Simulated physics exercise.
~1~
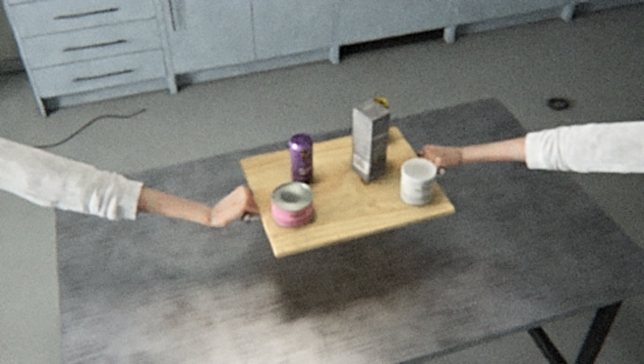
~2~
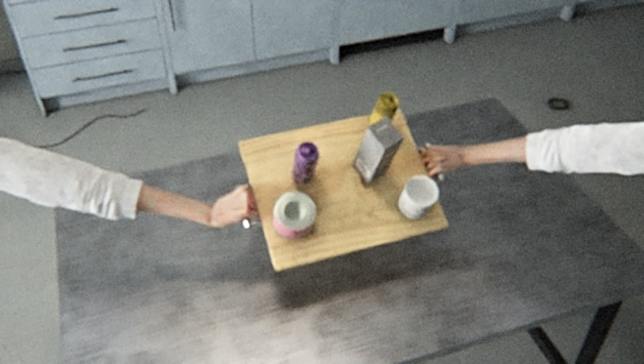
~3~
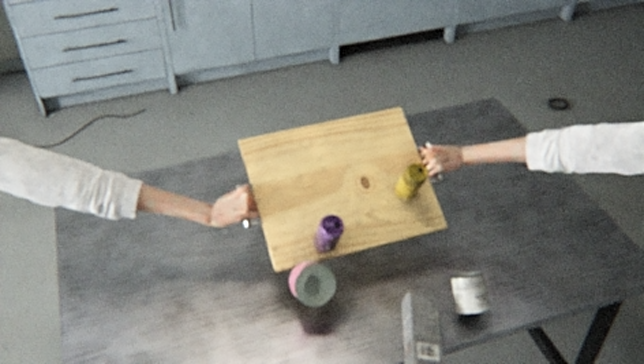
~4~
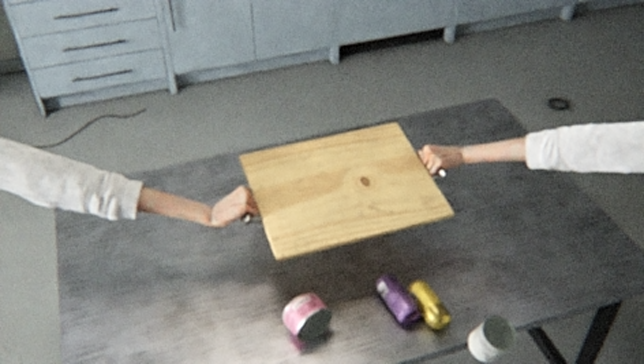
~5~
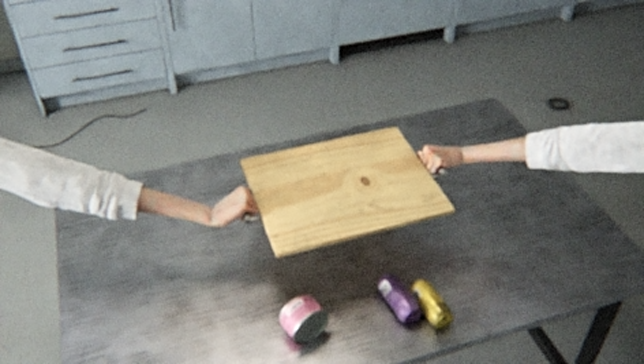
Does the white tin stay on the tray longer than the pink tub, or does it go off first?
The white tin goes off first. It is already well clear of the near edge when the pink tub is only just past it.
